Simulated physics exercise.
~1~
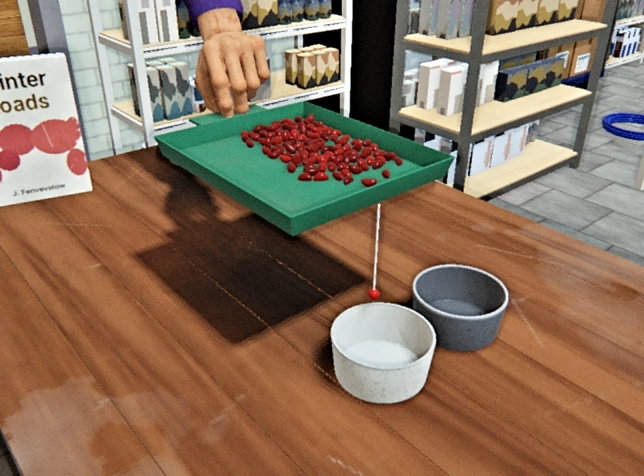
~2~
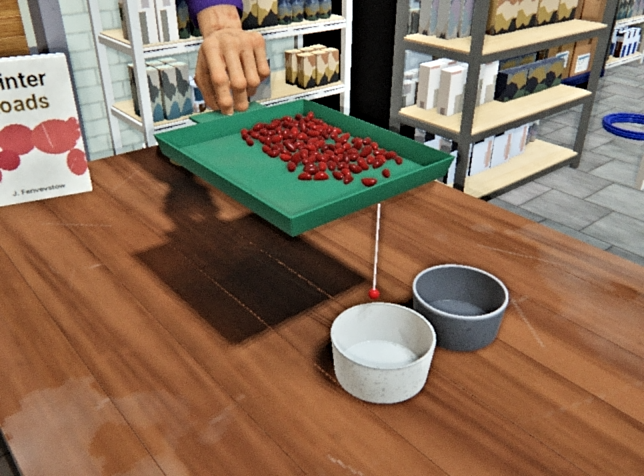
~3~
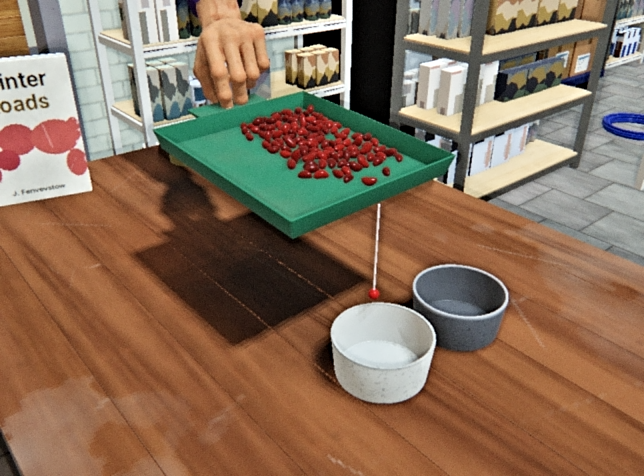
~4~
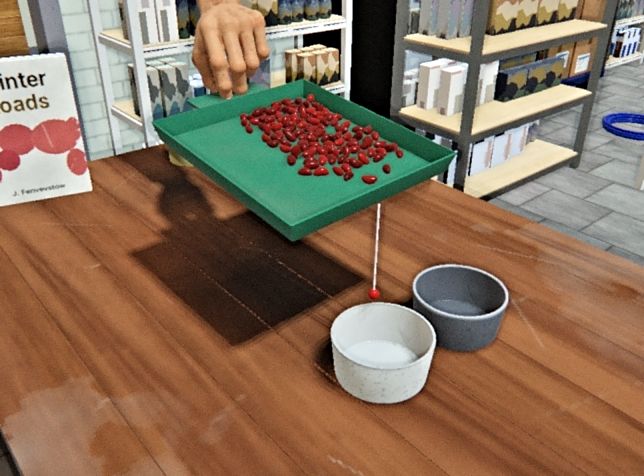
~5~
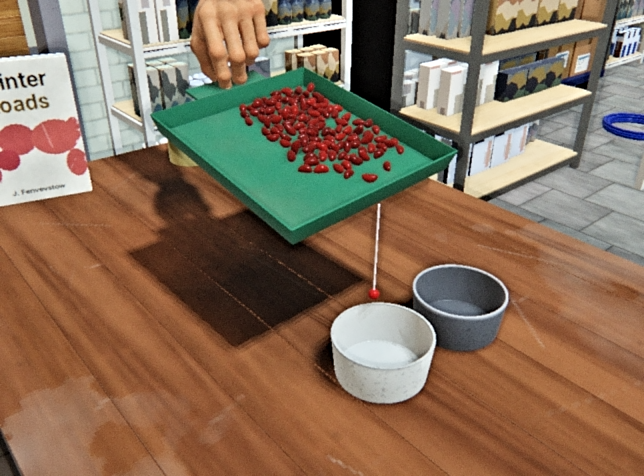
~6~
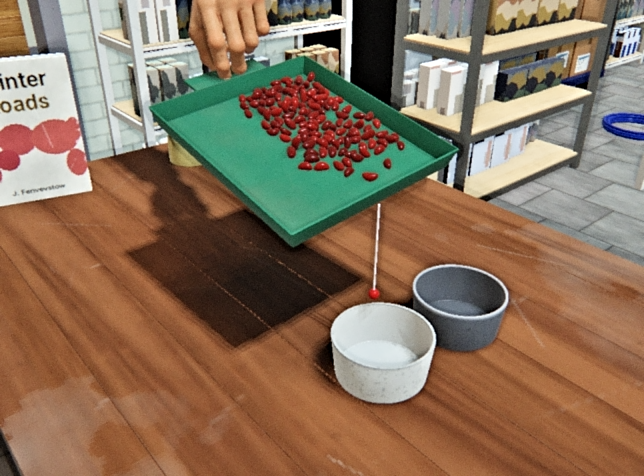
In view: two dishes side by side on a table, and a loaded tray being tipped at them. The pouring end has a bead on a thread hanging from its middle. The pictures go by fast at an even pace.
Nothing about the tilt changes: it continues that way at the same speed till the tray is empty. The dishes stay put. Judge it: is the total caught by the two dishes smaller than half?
Most likely the lost part will be the majority.
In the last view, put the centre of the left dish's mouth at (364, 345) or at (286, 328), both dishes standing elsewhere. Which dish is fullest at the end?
The left-hand one the first time, the left-hand one the second.
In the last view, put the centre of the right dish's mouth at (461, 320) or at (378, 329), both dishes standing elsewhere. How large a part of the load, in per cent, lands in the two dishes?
20 %, then 60 %.
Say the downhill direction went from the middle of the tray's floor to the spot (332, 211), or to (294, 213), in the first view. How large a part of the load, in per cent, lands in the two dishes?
First heading roughly 30 %, second roughly 10 %.
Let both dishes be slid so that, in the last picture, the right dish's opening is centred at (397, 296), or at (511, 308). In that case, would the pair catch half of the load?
Result, first setup: A majority share; second setup: A minority share.
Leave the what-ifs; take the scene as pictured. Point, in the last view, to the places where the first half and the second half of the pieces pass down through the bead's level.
Near (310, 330) and later near (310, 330).
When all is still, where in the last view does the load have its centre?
I'd say the middle ends up at about (312, 396).
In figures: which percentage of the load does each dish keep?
Left 20 per cent, right 0 per cent.
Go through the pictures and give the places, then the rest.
Corners of the pouring end at (292, 213) and (447, 156), level; middle of the load at (312, 144), kidney beans; left dish at (419, 376); right dish at (495, 326); bead on its thread at (374, 294), in the first picture.
Corners of the pouring end at (292, 213) and (447, 156), level; middle of the load at (312, 143), in the second picture.
Corners of the pouring end at (293, 216) and (448, 154), tipped barely, lowest at the left corner; middle of the load at (312, 138), in the third picture.
Corners of the pouring end at (293, 220) and (448, 152), tipped a little, lowest at the left corner; middle of the load at (312, 131), in the fourth picture.
Corners of the pouring end at (293, 224) and (449, 150), tipped a little, lowest at the left corner; middle of the load at (312, 124), in the fifth picture.
Corners of the pouring end at (293, 228) and (450, 148), tipped a little, lowest at the left corner; middle of the load at (313, 117); left dish at (419, 376); right dish at (495, 326), in the sixth picture.
Soon, tray tipped steeply; nearly all on the tray; a stray few outside both; a stray few in the air.
A while on, tray tipped right over; about half on the tray; a small part in the left dish; about a quarter outside both; about a quarter in the air.
Towards the end, tray tipped past a quarter turn; about a quarter in the left dish; most outside both.
Finally, tray tipped past a quarter turn; about a quarter in the left dish; none in the right dish; most outside both.
